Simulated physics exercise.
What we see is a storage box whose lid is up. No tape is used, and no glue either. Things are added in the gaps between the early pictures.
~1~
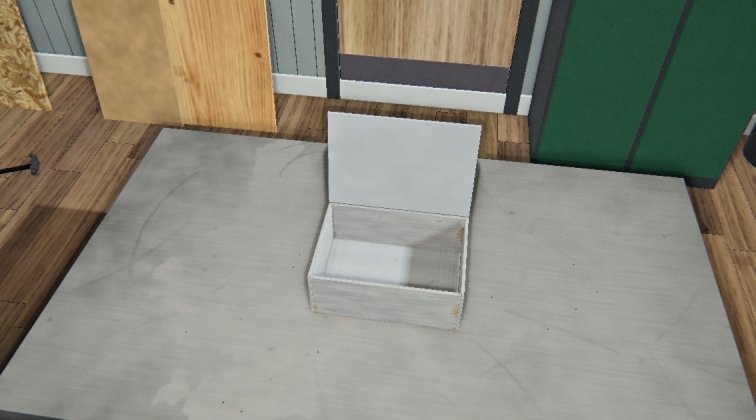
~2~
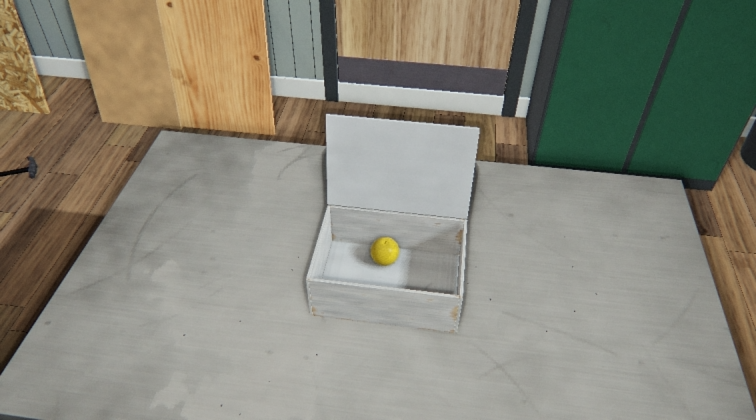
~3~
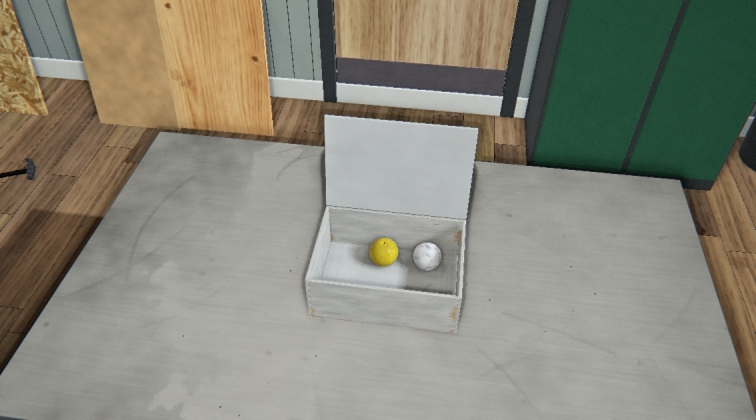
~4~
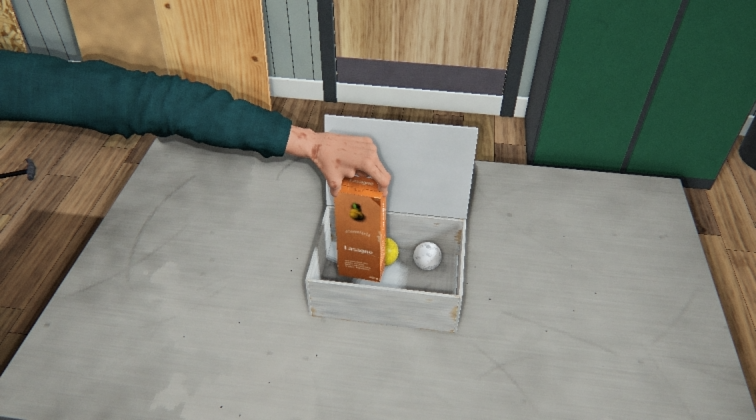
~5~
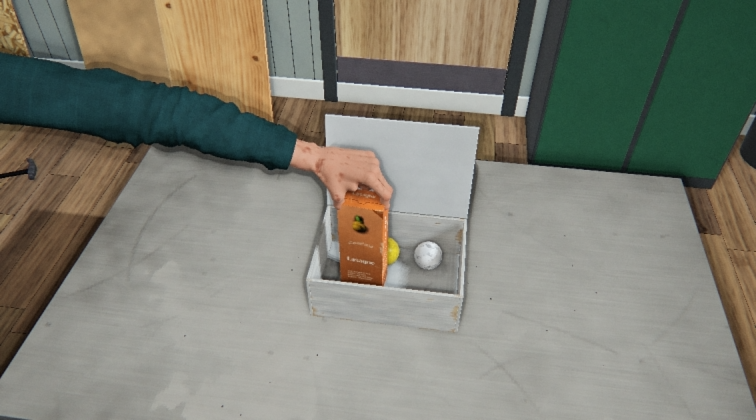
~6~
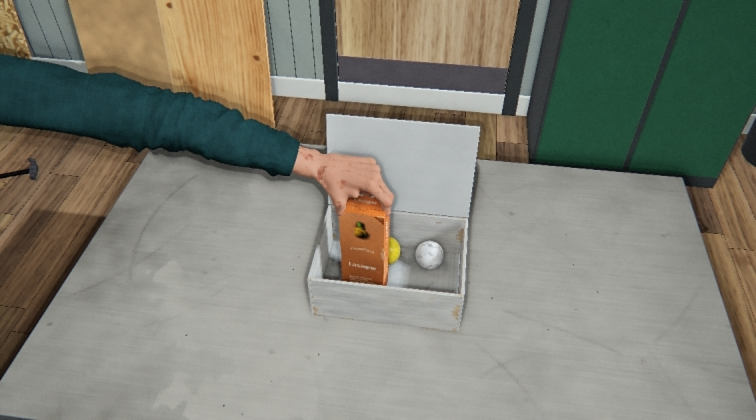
At the start, an open white box sits empty on a gray table with its lid up. A yellow ball appears inside, then a white ball to its right. A hand reaches in from the left, holding an orange carton upright, and lowers it slightly into the box, still gripping it.
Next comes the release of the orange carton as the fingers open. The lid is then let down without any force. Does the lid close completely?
Stands proud.
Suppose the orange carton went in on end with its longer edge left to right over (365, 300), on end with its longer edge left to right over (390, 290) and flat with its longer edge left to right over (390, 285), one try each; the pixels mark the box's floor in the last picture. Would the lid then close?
Try one: Not closed. Try two: Not closed. Try three: Closed.
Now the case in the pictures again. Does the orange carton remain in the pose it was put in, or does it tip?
As it turns out, the orange carton keeps its original angle.
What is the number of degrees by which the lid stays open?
Roughly 55 degrees above the rim.
Then, 1.20 s after the last picture, lid starting down.
Then, 1.50 s after the last picture, lid 65° above the rim.
At rest, lid 54° above the rim; all 3 in place. Seen from the same camera at the end, orange carton near (365, 247).
